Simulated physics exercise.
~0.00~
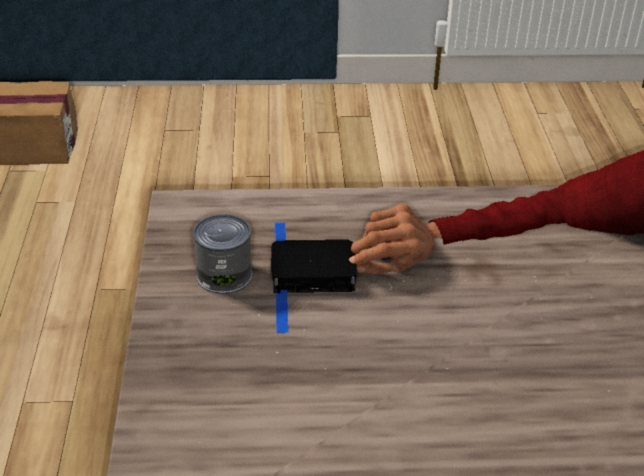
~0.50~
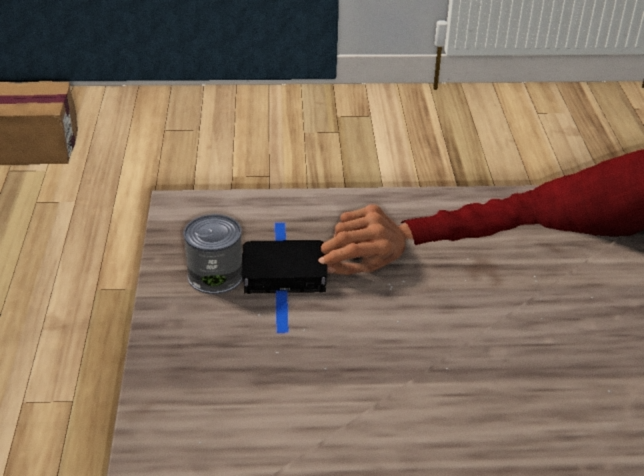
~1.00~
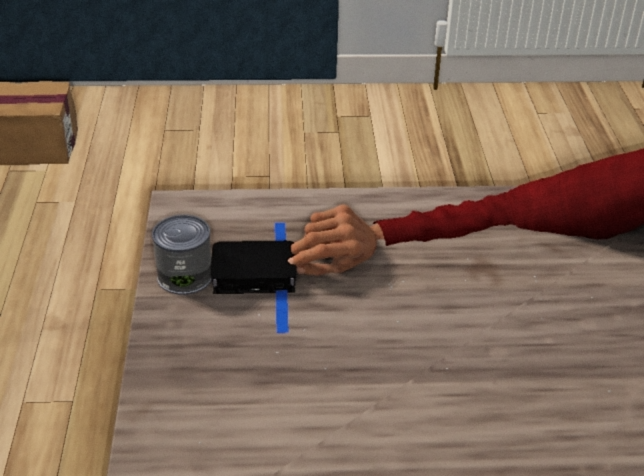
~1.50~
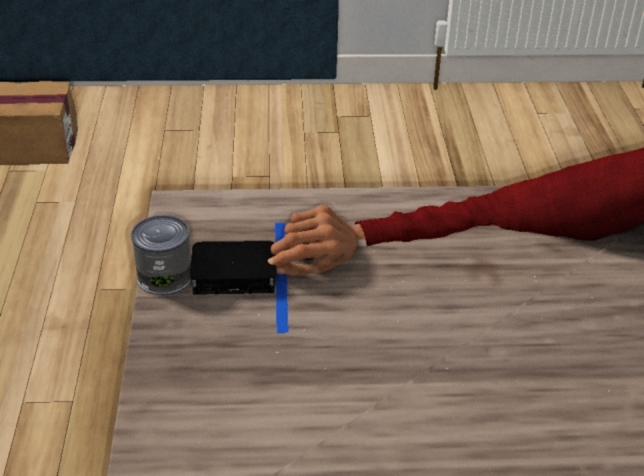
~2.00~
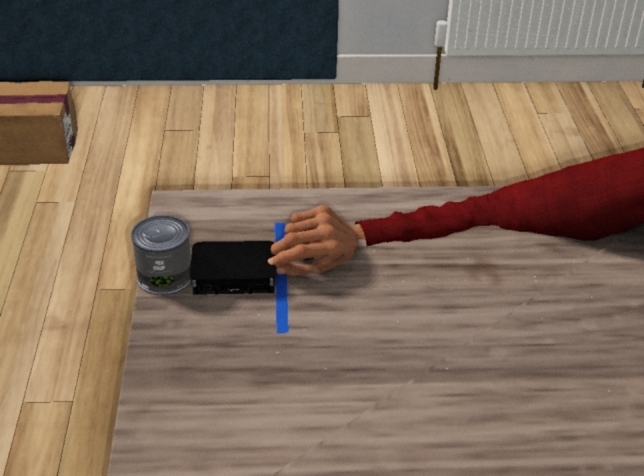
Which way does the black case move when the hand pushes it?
The black case moves to the left, across the blue tape and towards the end of the table.
A hand in a red sleeve slowly pushed a black case left across a blue strip of tape on a wooden table, and the case slid a grey can along until both stopped, with the can still standing at the table's edge.
